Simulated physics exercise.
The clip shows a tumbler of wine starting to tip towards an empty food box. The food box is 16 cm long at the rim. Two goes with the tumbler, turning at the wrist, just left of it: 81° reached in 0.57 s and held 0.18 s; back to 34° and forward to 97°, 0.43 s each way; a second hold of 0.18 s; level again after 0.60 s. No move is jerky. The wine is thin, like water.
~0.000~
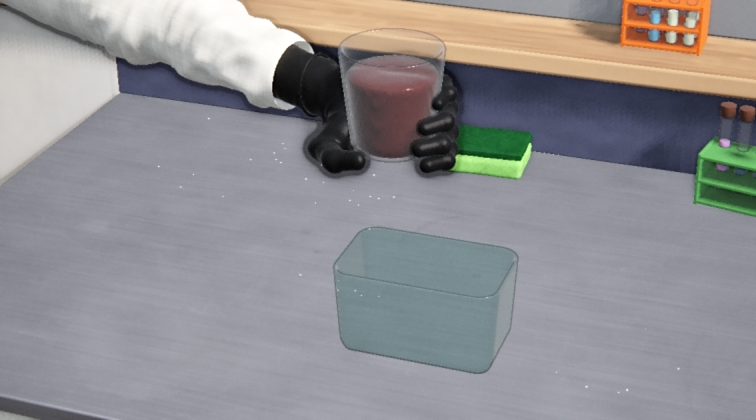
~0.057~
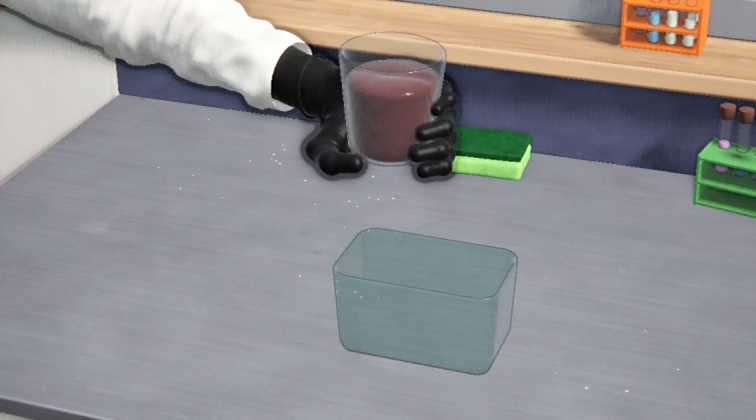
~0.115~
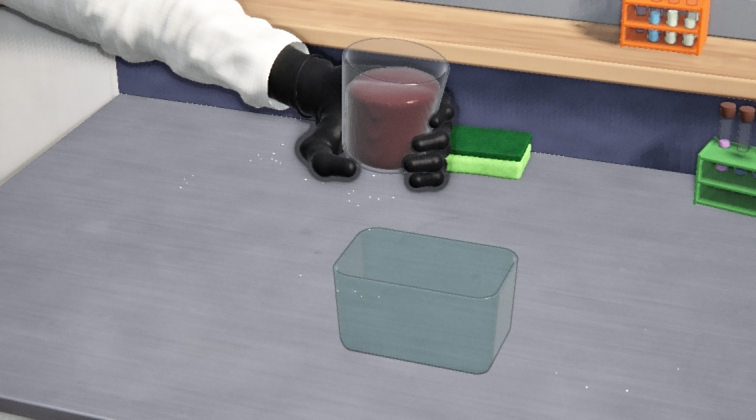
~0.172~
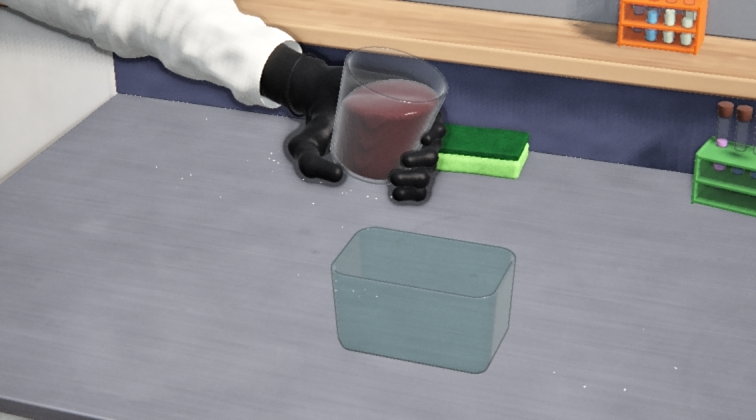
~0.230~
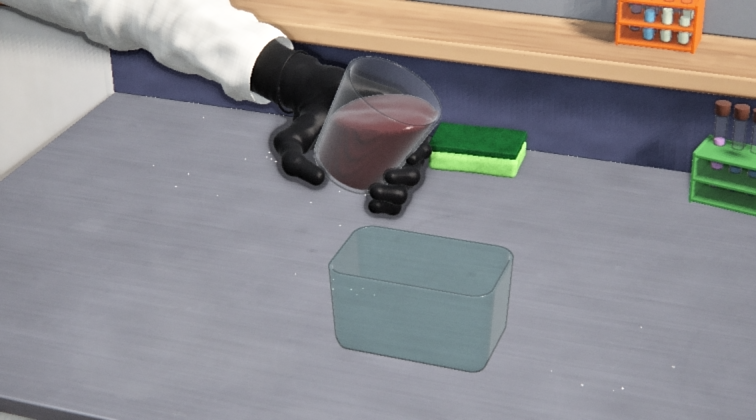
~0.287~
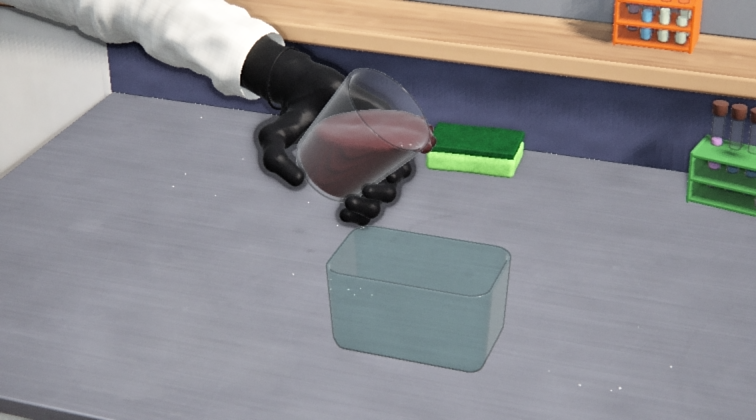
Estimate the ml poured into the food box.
Close to 325 ml.
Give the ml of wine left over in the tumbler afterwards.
Some 10 ml.
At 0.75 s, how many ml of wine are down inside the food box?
Close to 160 ml.
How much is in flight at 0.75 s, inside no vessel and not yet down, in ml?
Some 60 ml.
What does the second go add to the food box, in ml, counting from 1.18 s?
Some 70 ml.
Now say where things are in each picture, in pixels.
In the first frame, it leans 0°; its right rim is at (442, 56); the wine meets the walls at (352, 64) and (439, 75); the food box's rim runs from (347, 250) to (508, 277).
In the second frame, it leans 2°; its right rim is at (443, 62); the wine meets the walls at (351, 69) and (439, 80).
In the third frame, it leans 8°; its right rim is at (445, 76); the wine meets the walls at (352, 78) and (440, 88).
In the fourth frame, it leans 17°; its right rim is at (444, 96); the wine meets the walls at (347, 93) and (439, 99).
In the fifth frame, it leans 28°; its right rim is at (437, 121); the wine meets the walls at (335, 110) and (438, 114).
In the sixth frame, it leans 41°; its right rim is at (424, 147); the wine meets the walls at (318, 122) and (424, 131); 2 per cent is over the edge.
Then, 0.75 s in, the tilt is 81° and the food box has 160 ml, the tumbler 125 ml, and 0 ml is on the worktop.
Then, 1.18 s in, the tilt is 34° and the food box has 255 ml, the tumbler 90 ml, and 5 ml is on the worktop.
Then, 1.79 s in, the tilt is 97° and the food box has 285 ml, the tumbler 35 ml, and 5 ml is on the worktop.
Then, 2.22 s in, the tilt is 18° and the food box has 325 ml, the tumbler 10 ml, and 5 ml is on the worktop.
Finally, the food box has 325 ml, the tumbler 10 ml, and 5 ml is on the worktop.
